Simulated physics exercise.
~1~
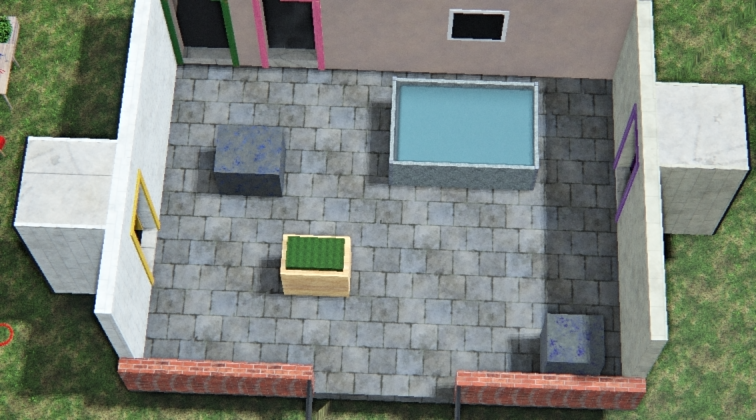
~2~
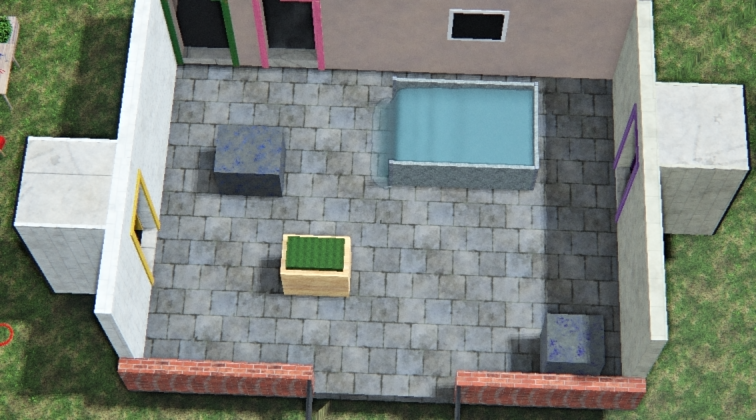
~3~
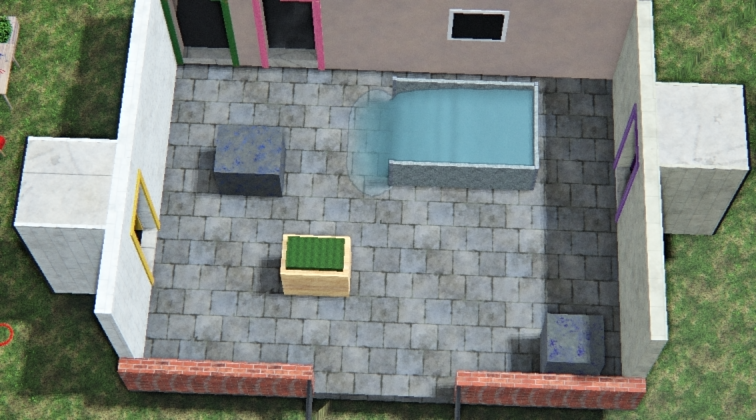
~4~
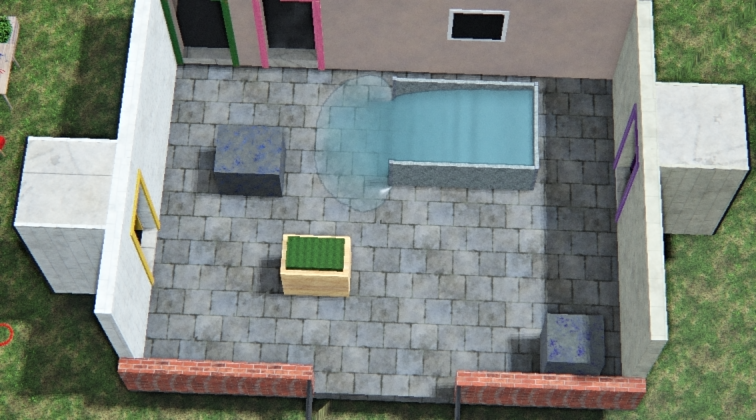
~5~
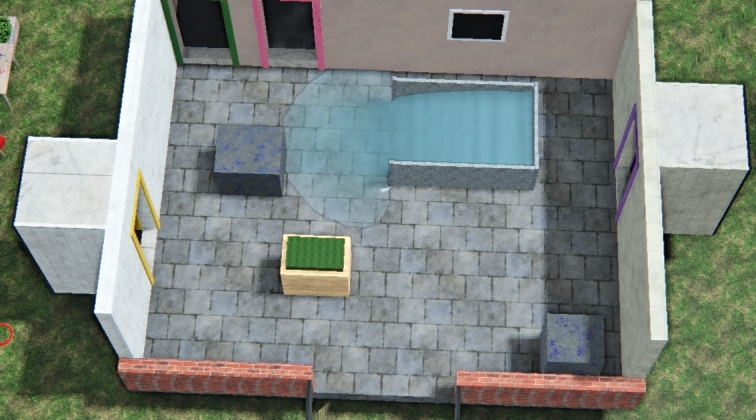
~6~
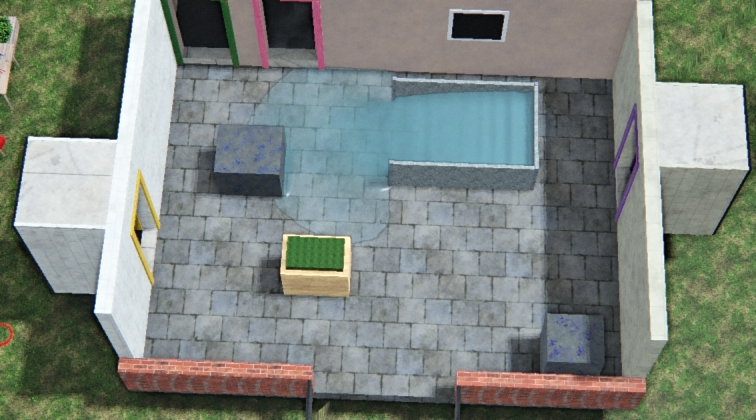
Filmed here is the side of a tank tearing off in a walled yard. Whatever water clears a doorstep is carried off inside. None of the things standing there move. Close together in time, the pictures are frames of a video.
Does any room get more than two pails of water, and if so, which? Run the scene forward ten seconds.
Result: The purple door does not exceed two buckets. The yellow door does not exceed two buckets. The pink door does not exceed two buckets. The green door exceeds two buckets.
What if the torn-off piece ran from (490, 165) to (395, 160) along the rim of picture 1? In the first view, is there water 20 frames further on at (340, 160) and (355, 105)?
Log: Point 1 unreached; point 2 unreached.
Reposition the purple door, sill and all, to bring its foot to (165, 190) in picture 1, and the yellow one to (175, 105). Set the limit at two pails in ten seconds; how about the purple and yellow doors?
The purple door is under, the yellow door lets more in.
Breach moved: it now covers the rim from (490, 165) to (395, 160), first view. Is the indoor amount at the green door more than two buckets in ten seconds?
My guess is that the green door doesn't reach the threshold.
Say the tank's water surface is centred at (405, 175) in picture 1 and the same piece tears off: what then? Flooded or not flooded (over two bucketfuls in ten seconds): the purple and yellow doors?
The purple one falls short, the yellow one overshoots it.
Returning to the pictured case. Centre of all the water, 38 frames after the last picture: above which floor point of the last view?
It is around (296, 214).
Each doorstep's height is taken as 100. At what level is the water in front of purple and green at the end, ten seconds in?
The first comes to about 60 percent, the second to about 30 percent.
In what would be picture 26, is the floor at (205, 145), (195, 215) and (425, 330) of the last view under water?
Result, in the order given: Wetted / wetted / not wetted.
A moment on, water covers 25 % of the floor; the purple door not reached, the yellow door not reached, the pink door wet at the sill, nothing in, the green door wet at the sill, nothing in.
Next, water covers 40 % of the floor; the purple door not reached, the yellow door not reached, the pink door wet at the sill, nothing in, the green door under two buckets in.
Then, water covers 50 % of the floor; the purple door not reached, the yellow door wet at the sill, nothing in, the pink door wet at the sill, nothing in, the green door far over two buckets in.
Later, water covers 70 % of the floor; the purple door not reached, the yellow door wet at the sill, nothing in, the pink door wet at the sill, nothing in, the green door far over two buckets in.
In the end, water covers 95 % of the floor; the purple door wet at the sill, nothing in, the yellow door under two buckets in, the pink door wet at the sill, nothing in, the green door far over two buckets in.
